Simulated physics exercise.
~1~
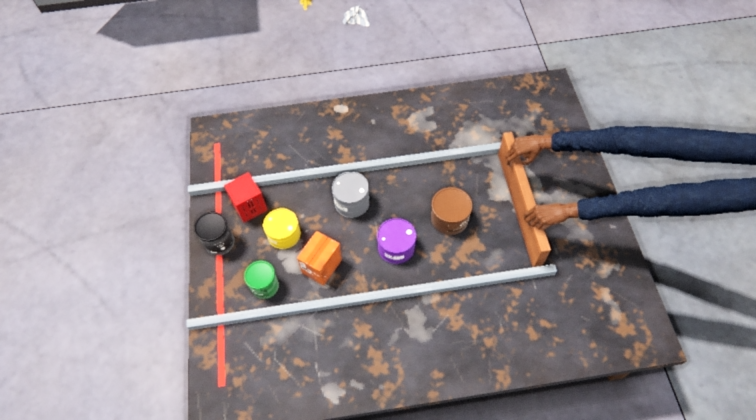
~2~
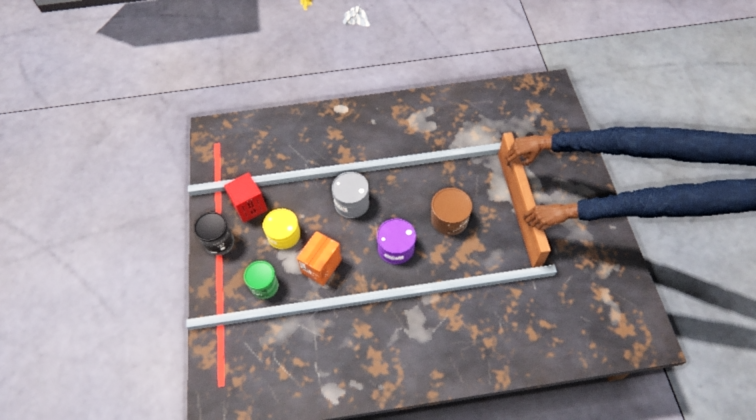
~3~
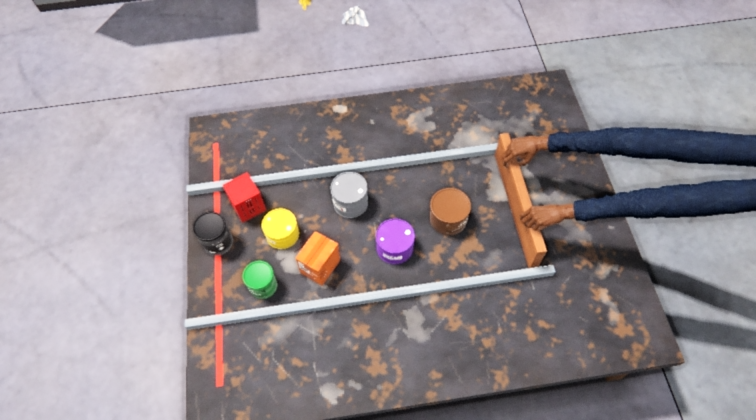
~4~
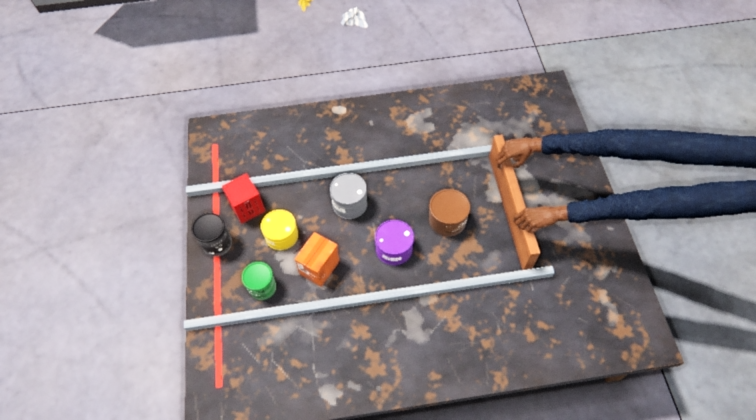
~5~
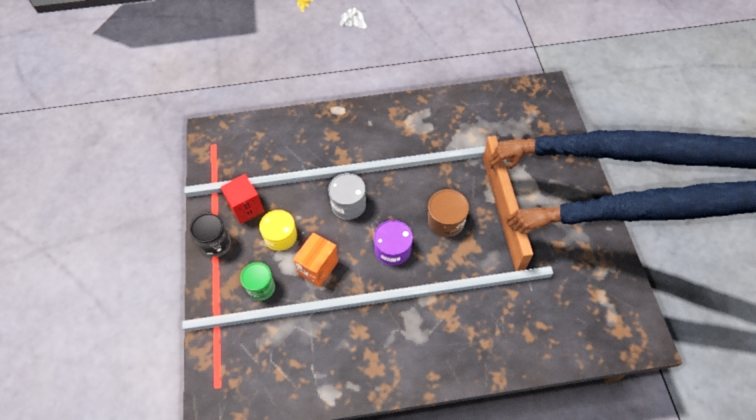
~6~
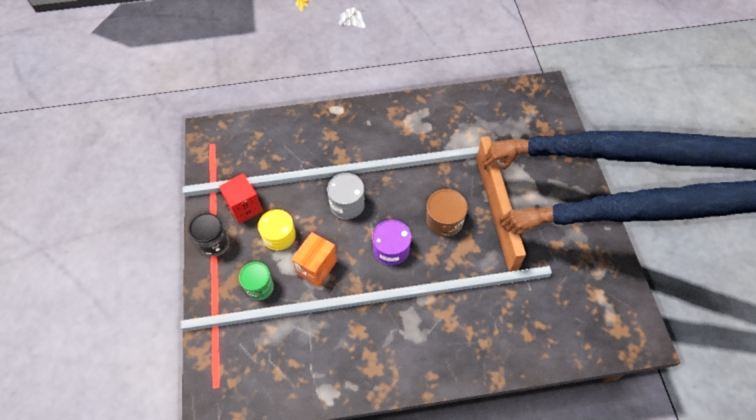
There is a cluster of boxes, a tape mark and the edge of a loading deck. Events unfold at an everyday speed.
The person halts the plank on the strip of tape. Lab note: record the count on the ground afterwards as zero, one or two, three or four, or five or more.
Fallen: Five or more.
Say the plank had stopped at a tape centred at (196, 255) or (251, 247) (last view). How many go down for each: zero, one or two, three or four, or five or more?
One after the other, that's five or more for the first and 1 or 2 for the second.
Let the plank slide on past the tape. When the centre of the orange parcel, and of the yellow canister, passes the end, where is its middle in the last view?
The middle is at (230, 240) when it's the orange parcel, and at (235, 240) when it's the yellow canister.
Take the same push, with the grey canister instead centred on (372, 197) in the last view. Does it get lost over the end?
Put there, it simply holds its spot.
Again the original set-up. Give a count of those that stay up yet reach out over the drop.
Things overhanging at the end: 3.
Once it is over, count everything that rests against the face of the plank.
All in all, 3.
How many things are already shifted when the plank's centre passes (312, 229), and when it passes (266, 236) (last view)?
6 at one spot and 8 at the other.
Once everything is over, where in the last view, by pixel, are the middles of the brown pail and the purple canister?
Final spots - brown pail (191, 246), purple canister (192, 283).
A little later, none off yet; black pail at rest near (210, 235); red crate at rest near (241, 199); green pail at rest near (257, 282).
Next, none off yet; black pail at rest near (210, 235); red crate at rest near (241, 199); green pail shifted a little near (246, 287).
When it is over, the number that fall off is five or more; down, orange parcel, yellow canister, green pail, red crate and black pail.
